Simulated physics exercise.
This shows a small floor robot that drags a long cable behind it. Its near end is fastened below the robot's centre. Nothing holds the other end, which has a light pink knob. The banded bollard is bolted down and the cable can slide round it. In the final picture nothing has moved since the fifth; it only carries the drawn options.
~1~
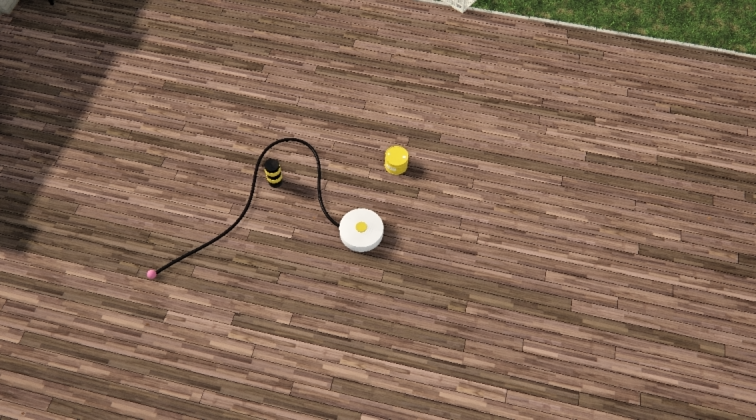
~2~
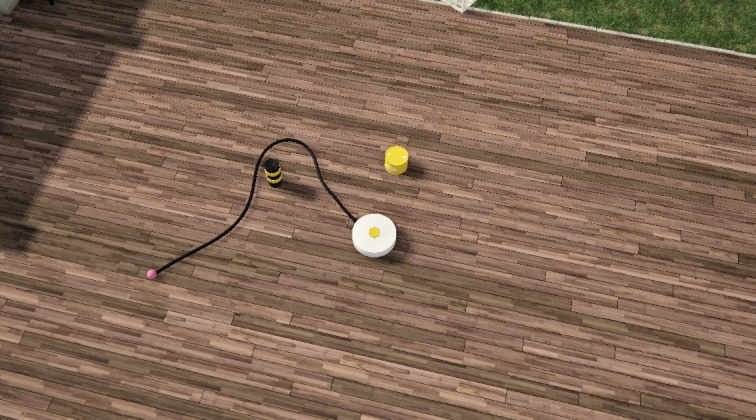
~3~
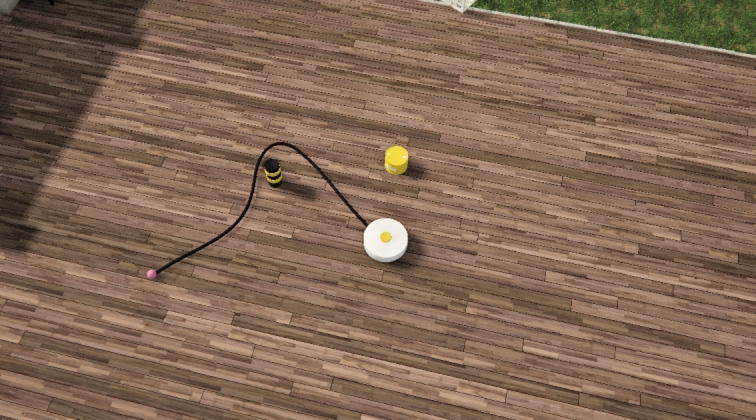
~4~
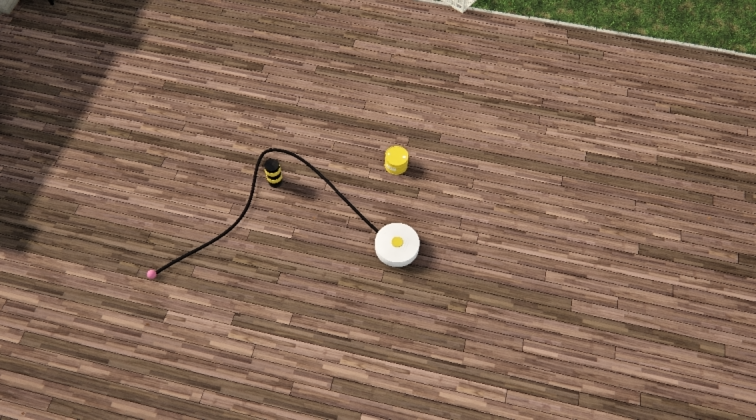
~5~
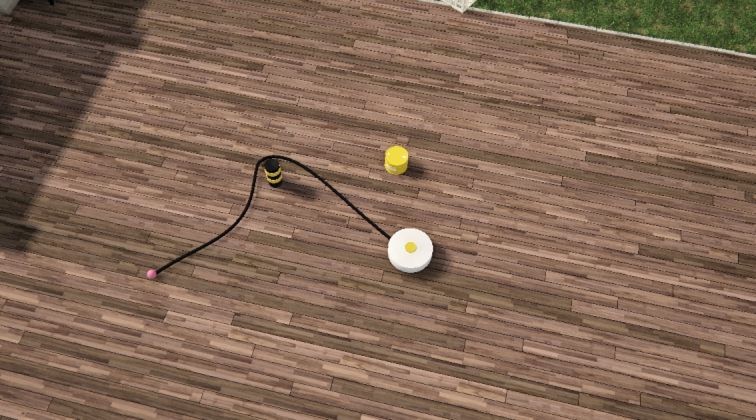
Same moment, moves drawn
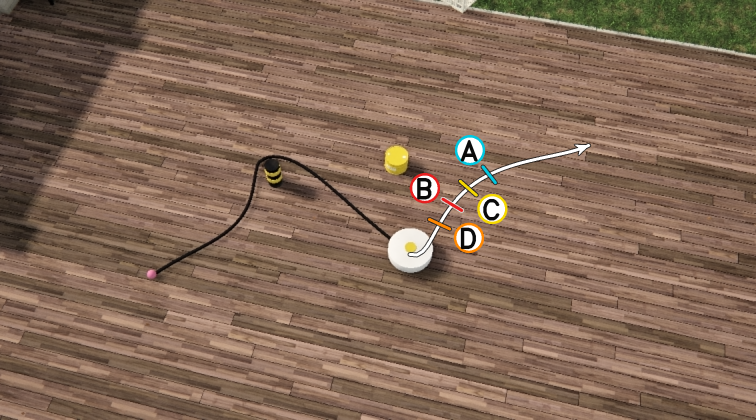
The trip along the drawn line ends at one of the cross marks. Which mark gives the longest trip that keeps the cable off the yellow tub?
At A, and not beyond.
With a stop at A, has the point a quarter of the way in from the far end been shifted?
By then, yes.
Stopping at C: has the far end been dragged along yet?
By then, no.
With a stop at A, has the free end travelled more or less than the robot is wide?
Less.
On the marked copy, A at (489, 175); B at (452, 205); C at (468, 188); D at (440, 224); the route from (410, 254) via (486, 176) to (589, 145).
With A. Early on, robot (439, 223), middle of the cable (276, 163), free end (152, 274).
Further on, robot (462, 191), middle of the cable (285, 172), free end (152, 274).
At the end, robot (490, 171), middle of the cable (308, 177), free end (164, 267); only the bollard has been touched, if anything.
As for the rest, B is safe but short; C is safe but short; D is safe but short.
